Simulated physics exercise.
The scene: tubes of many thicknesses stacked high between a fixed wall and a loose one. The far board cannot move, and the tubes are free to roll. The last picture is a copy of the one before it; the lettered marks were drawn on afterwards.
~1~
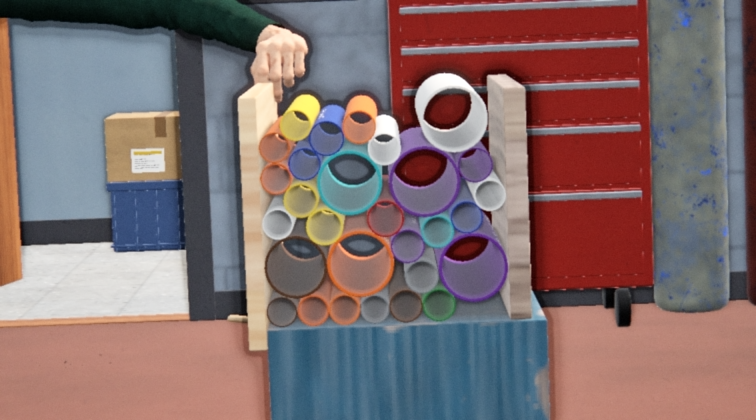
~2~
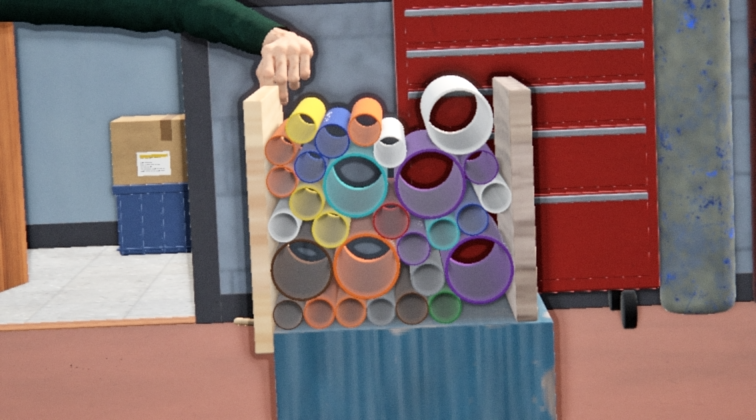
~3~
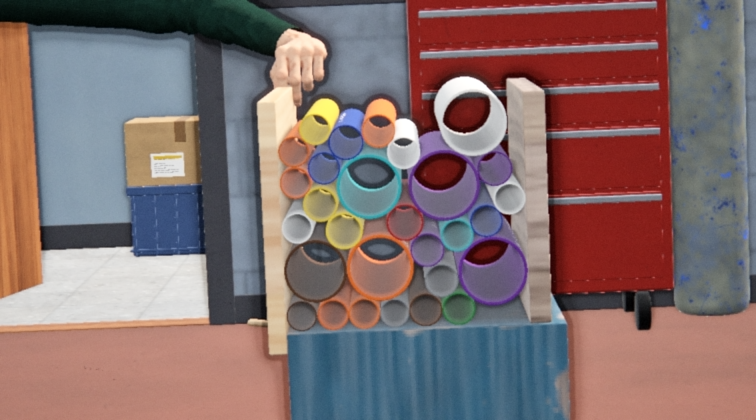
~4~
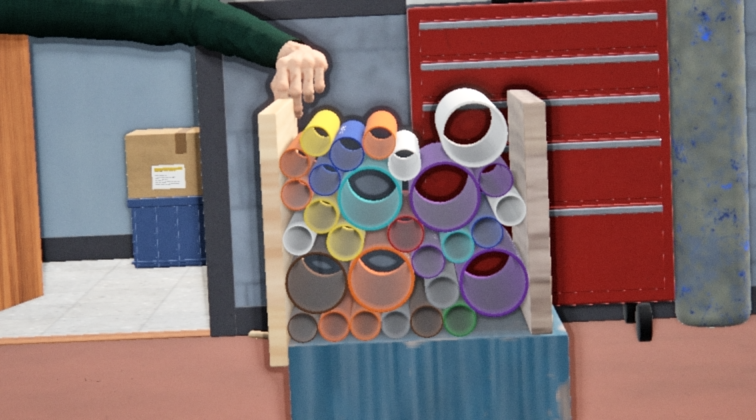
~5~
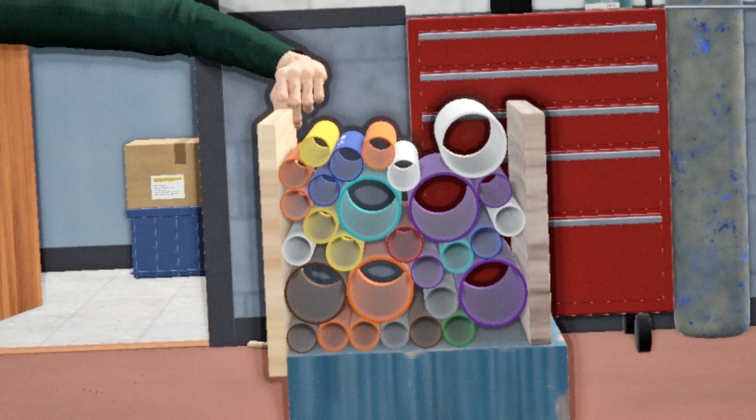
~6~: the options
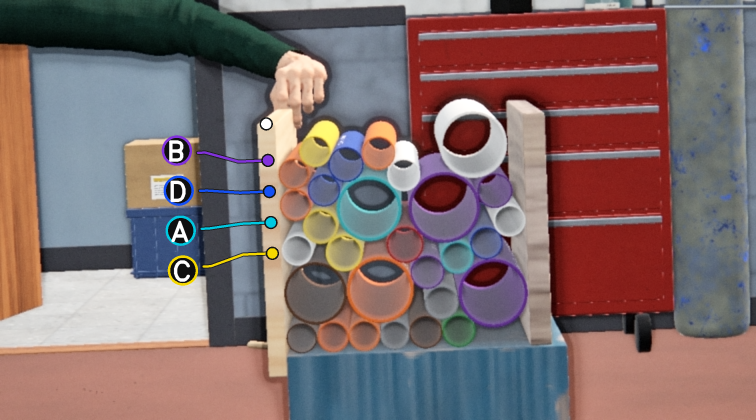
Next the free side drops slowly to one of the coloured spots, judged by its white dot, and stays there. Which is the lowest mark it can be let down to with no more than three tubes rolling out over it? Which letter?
Mark A is as low as it can go.
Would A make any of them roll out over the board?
Yes.
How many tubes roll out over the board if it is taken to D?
With D, none.
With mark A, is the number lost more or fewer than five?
Fewer than five.
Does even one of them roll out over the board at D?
At D: No.
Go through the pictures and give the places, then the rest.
In the first picture, a white tube (278, 224); a yellow tube (301, 200); an orange tube (276, 179).
In the second picture, an orange tube (282, 181); a blue tube (332, 141).
In the third picture, side board (283, 209); a brown tube (302, 316).
In the fourth picture, a green tube (460, 320); a white tube (299, 240).
In the fifth picture, a yellow tube (321, 226); an orange tube (296, 205); a blue tube (346, 165).
On the marked copy, A at (271, 223); B at (268, 161); C at (272, 253); D at (269, 191); the white dot at (266, 124).
With A. Early on, top of the board (278, 171).
Further on, top of the board (280, 222).
At the end, top of the board (280, 222), two out over the board.
As for the rest, B none out over the board; C more than three out over the board; D none out over the board.
